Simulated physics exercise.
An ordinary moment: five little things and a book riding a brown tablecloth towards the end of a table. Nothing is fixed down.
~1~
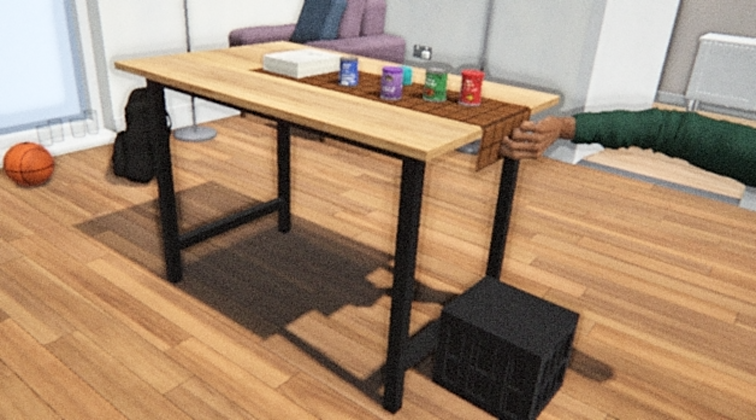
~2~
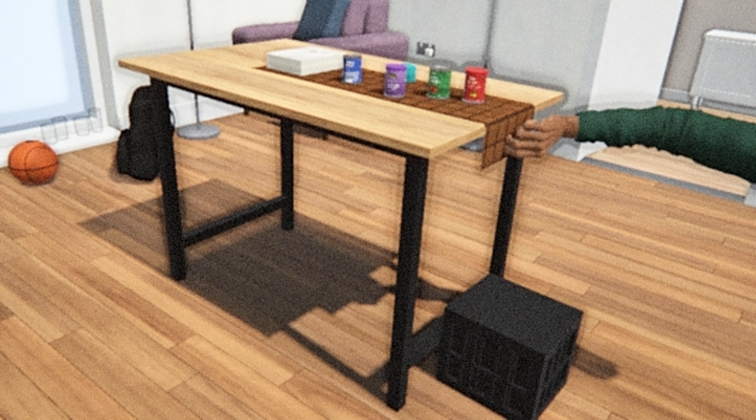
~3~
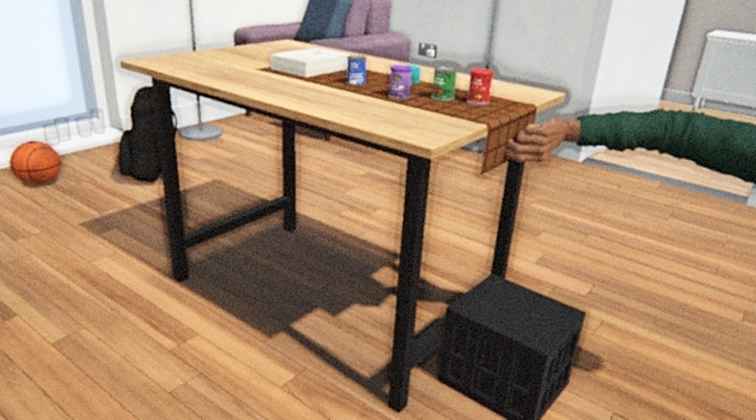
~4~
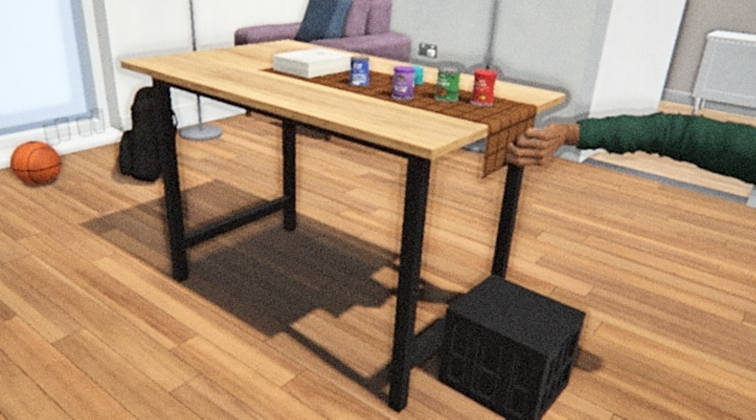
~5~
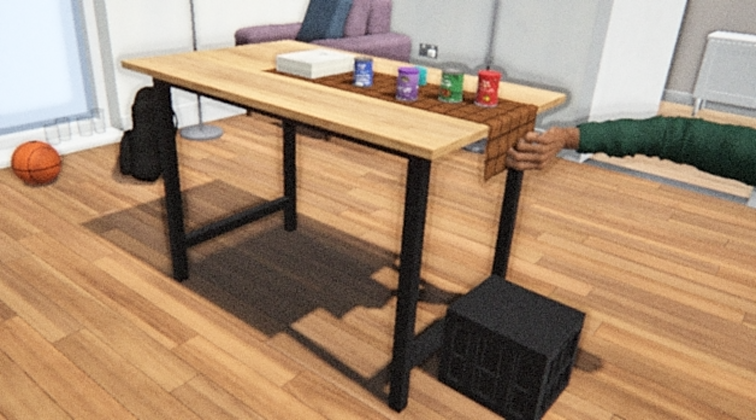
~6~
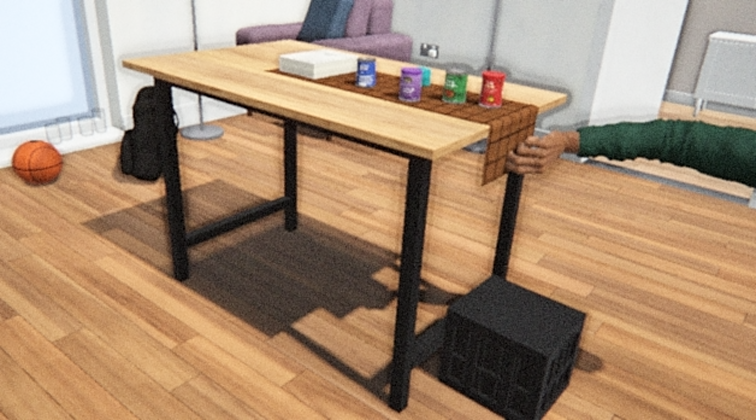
A hand slowly pulls a brown cloth rightward, carrying several small cans and a white book.
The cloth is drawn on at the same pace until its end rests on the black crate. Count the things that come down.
The table loses four.
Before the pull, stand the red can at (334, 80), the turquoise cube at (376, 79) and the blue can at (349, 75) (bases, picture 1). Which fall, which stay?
The red can stays on; the turquoise cube does not fall; the blue can stays on.
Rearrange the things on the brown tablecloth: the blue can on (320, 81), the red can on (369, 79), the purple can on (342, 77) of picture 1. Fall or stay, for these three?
The blue can keeps its place on top, the red can remains up, the purple can stays on.
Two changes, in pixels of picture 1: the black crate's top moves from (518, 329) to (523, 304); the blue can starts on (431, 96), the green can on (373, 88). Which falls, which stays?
The blue can drops off, the green can remains up.
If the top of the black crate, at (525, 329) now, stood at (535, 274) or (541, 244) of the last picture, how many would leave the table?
The count: 2 and 1.
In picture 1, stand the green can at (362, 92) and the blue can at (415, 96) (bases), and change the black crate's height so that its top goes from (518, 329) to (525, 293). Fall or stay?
The green can does not fall, the blue can comes down.
A little later, hem near (500, 235); red can gone.
Next, hem near (494, 281); red can, green can and purple can gone.
When it is over, hem on the crate; red can, green can, purple can and turquoise cube gone. The count of fallen things is four.
